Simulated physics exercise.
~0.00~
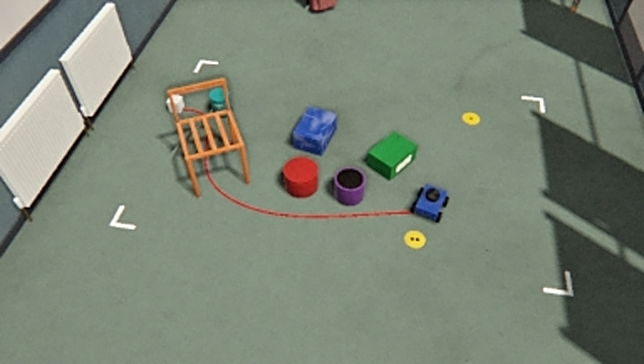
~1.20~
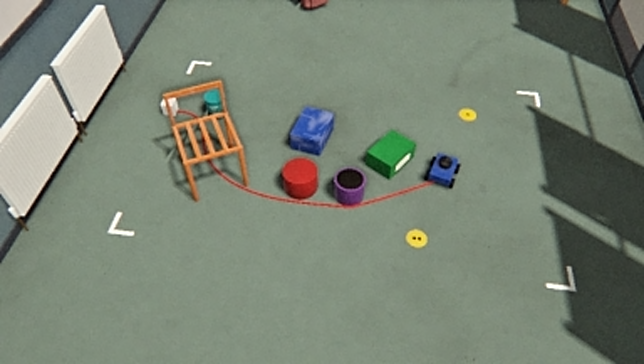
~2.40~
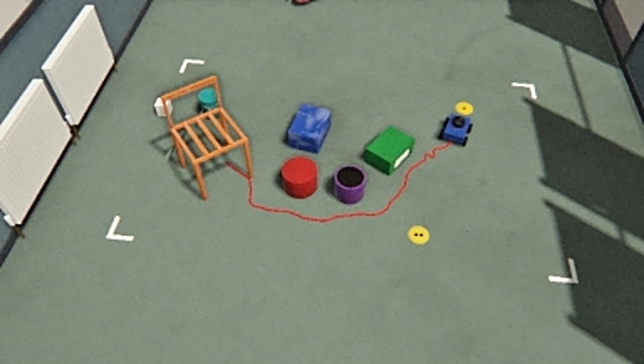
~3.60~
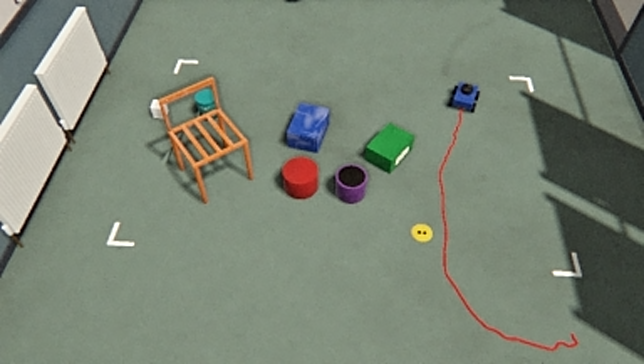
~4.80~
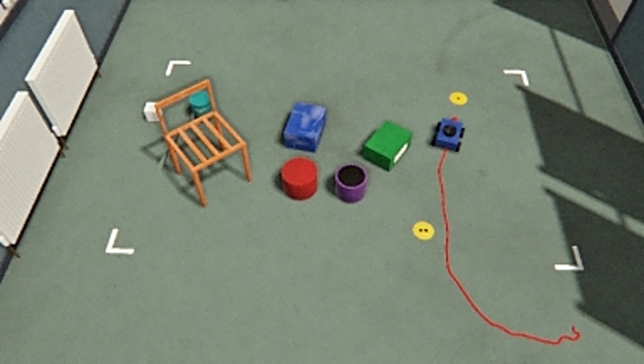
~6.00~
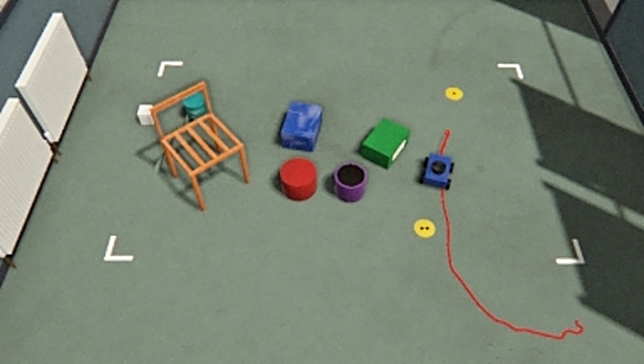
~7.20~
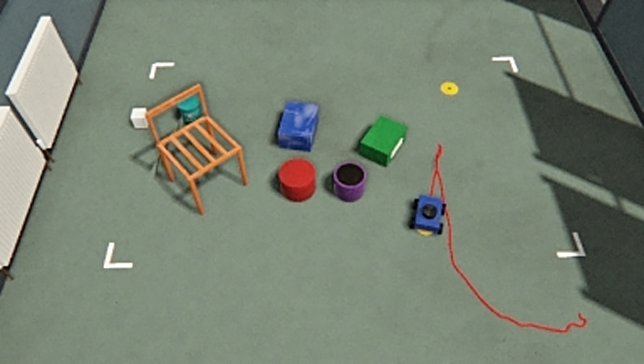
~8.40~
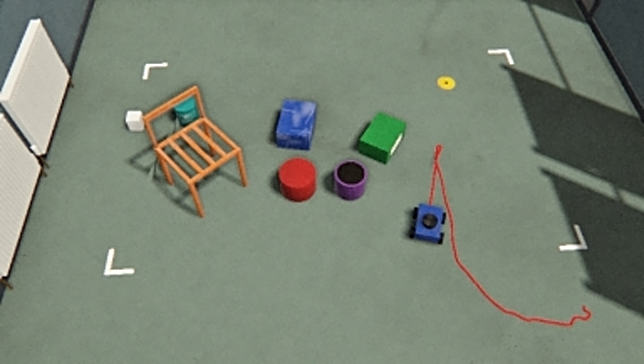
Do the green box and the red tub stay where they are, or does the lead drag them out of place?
They stay where they are. The green box hardly stirs and the red tub keeps its place.
